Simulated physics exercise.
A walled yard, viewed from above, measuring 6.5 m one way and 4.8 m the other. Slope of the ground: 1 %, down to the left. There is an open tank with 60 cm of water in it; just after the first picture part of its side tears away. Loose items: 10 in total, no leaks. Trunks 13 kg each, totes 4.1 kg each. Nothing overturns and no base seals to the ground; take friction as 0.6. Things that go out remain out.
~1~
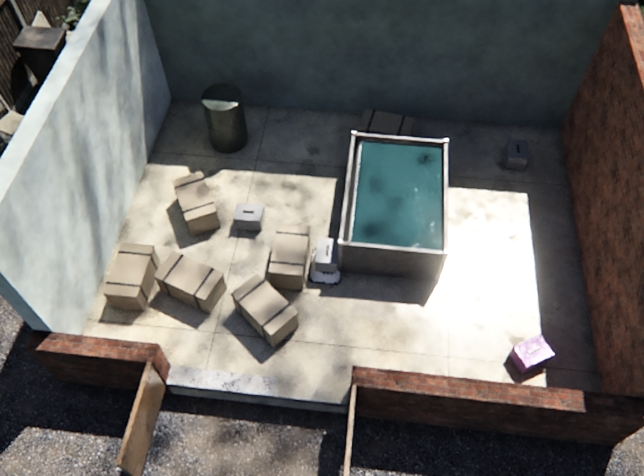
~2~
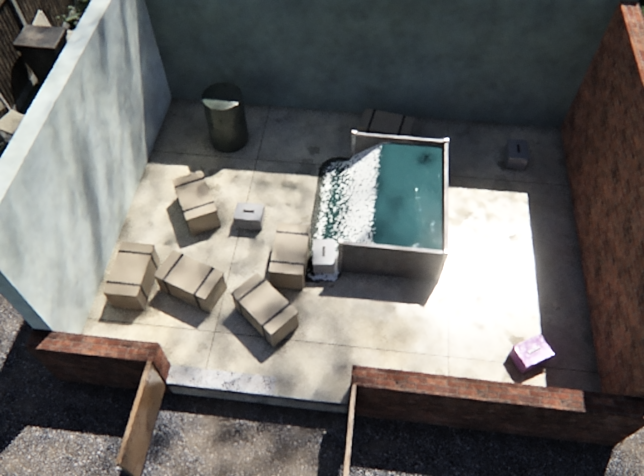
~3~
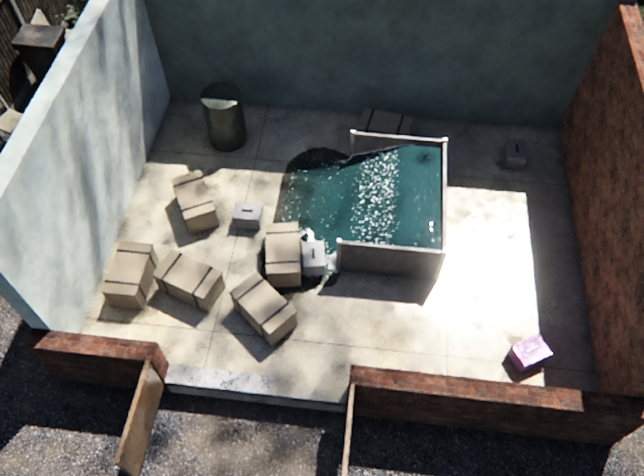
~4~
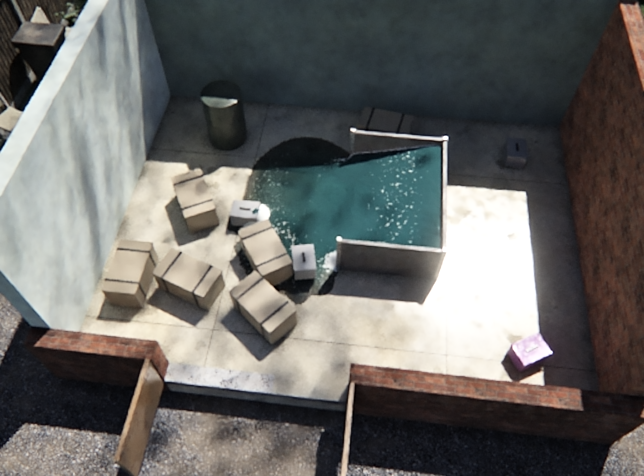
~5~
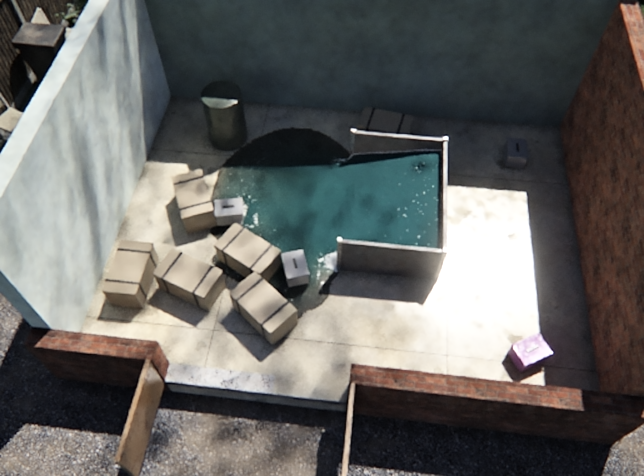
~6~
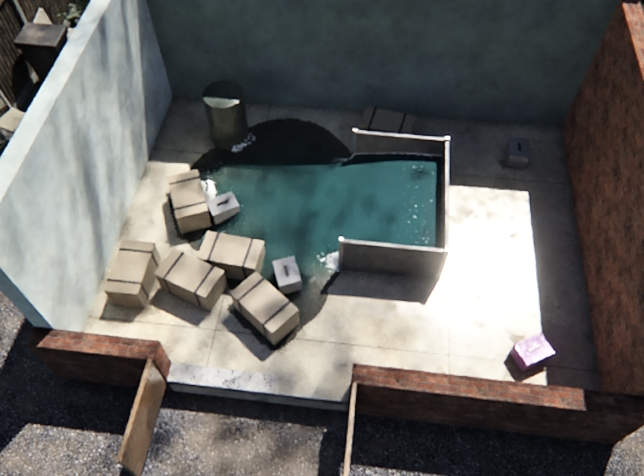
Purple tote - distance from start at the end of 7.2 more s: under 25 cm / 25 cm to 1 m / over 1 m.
Under 25 cm.
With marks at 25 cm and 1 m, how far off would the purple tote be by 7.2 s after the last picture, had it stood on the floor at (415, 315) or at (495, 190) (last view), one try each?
At the first spot it shifts partway; at the second it keeps its position.
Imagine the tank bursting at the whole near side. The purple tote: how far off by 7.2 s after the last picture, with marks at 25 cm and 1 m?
So, for the purple tote: It is carried a long way.
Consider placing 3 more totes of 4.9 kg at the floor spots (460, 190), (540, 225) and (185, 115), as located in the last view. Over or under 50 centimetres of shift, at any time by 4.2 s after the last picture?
Within it, within it, beyond it.
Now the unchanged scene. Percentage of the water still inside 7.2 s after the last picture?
Roughly 86 percent.
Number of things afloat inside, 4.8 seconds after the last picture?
Then: 4.
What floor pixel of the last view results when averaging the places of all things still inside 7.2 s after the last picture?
(427, 263).
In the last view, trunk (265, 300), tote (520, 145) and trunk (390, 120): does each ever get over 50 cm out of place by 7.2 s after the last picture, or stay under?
The first topped the threshold, the second never reached the threshold, and the third topped the threshold.
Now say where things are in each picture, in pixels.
In the first picture, the purple tote at (534, 350), on the bottom; water covers 2.5 m2; 0 of 10 have shifted.
In the second picture, the purple tote at (534, 350), on the bottom; 3.5 m2 under water; 0 of 10 have shifted.
In the third picture, the purple tote at (532, 350) rests on the ground; water covers 4.5 m2; 2 of 10 have shifted.
In the fourth picture, the purple tote at (532, 349), on the bottom; water covers 5.9 m2; 2 of 10 have shifted.
In the fifth picture, the purple tote at (532, 349), on the bottom; 7.5 m2 under water; 3 of 10 have shifted.
In the sixth picture, the purple tote at (534, 349), on the bottom; 8.8 m2 under water; 4 of 10 have shifted.
Then, 0.9 s after the last picture the purple tote is near (534, 349), 0.0 m from its start, aground; 0 of 10 are out; 4 afloat.
Then, 2.8 s after the last picture the purple tote is near (534, 349), 0.0 m from its start, aground; 0 of 10 are out; 6 afloat.
Then, 4.8 s after the last picture the purple tote is near (534, 349), 0.0 m from its start, aground; 1 of 10 are out; 4 afloat.
Then, 7.2 s after the last picture the purple tote is near (534, 349), 0.0 m from its start, aground; 2 of 10 are out; 5 afloat.
